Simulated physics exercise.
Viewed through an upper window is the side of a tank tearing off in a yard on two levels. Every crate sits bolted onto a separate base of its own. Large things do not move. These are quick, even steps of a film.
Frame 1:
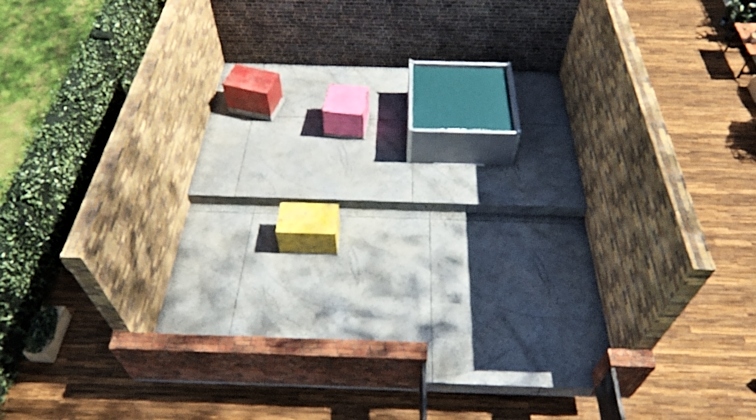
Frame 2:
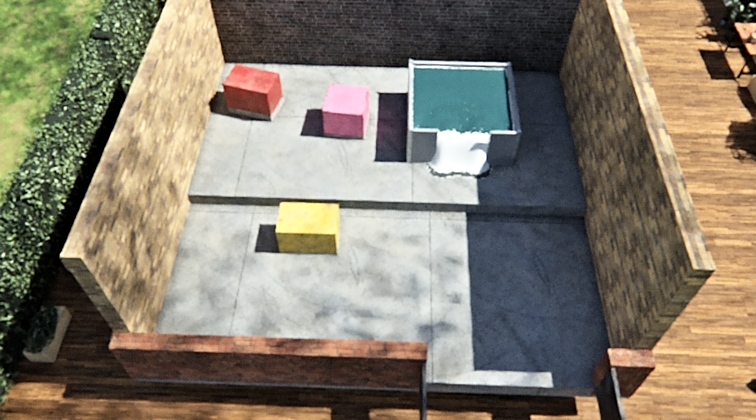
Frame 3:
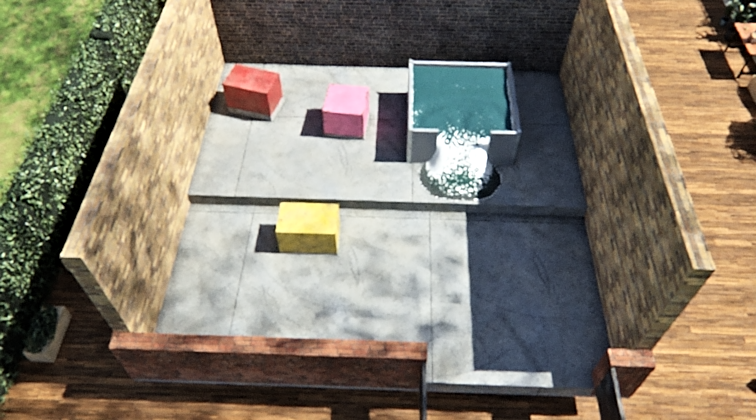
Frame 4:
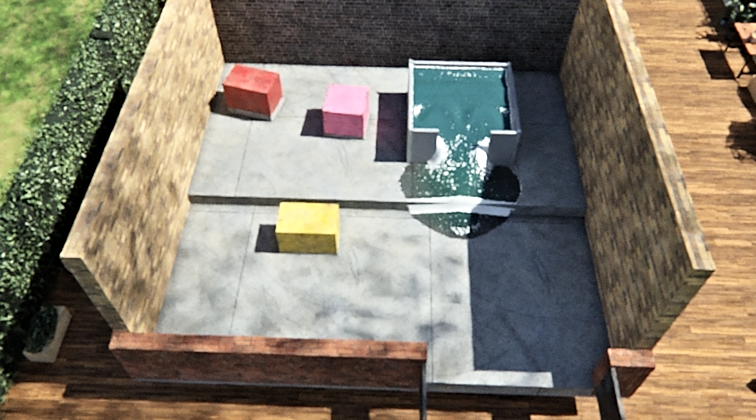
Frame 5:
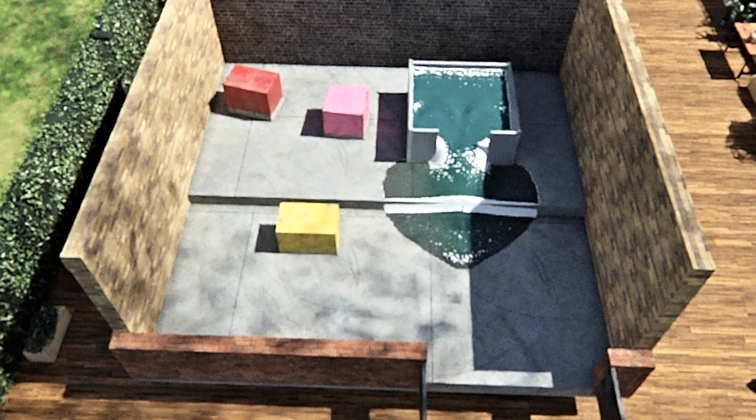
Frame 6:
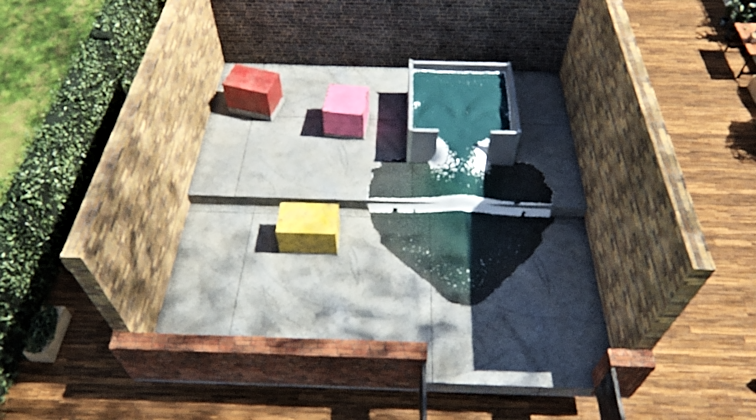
In a walled yard on two levels, water bursts through the front side of a tank near three coloured blocks, pours onto the upper paving, then spreads over the step and fans out across the lower level.
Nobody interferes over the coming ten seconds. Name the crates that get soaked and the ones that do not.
In order: The pink crate never meets the water; the red crate never meets the water; the yellow crate meets the water.
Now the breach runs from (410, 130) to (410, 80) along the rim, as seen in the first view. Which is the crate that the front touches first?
That would be the pink crate.
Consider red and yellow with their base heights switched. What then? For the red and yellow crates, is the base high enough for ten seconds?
Red stays out of it; yellow stays out of it.
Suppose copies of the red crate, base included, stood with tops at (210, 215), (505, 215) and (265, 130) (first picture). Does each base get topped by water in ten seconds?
Crate one is touched by the flood; crate two is touched by the flood; crate three avoids the flood.
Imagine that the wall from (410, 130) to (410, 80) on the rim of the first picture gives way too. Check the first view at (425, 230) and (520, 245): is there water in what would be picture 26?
Result, in order - parched, parched.
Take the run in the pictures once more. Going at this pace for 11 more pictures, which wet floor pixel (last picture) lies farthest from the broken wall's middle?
Close to (235, 359), I think.
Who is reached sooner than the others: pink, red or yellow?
I'd pick the yellow one.
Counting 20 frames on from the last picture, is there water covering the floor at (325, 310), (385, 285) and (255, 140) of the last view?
First inundated, second inundated, third spared.
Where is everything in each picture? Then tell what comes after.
In the first frame, still water in the water tank at (462, 99).
In the second frame, the front is at (432, 169), out from the gap at (461, 153).
In the third frame, the front is at (440, 193), out from the gap at (461, 153).
In the fourth frame, the front is at (454, 234), out from the gap at (461, 154).
In the fifth frame, the front is at (459, 265), out from the gap at (461, 153).
In the sixth frame, the front is at (453, 297), out from the gap at (461, 153).
A moment on, water covers 35 % of the floor; the pink crate not reached, the red crate not reached, the yellow crate water round its plinth.
Next, water covers 40 % of the floor; the pink crate not reached, the red crate not reached, the yellow crate water round its plinth.
Then, water covers 45 % of the floor; the pink crate not reached, the red crate not reached, the yellow crate water round its plinth.
Later, water covers 50 % of the floor; the pink crate not reached, the red crate not reached, the yellow crate water round its plinth.
In the end, water covers 50 % of the floor; the pink crate stayed above the water, the red crate stayed above the water, the yellow crate was topped.
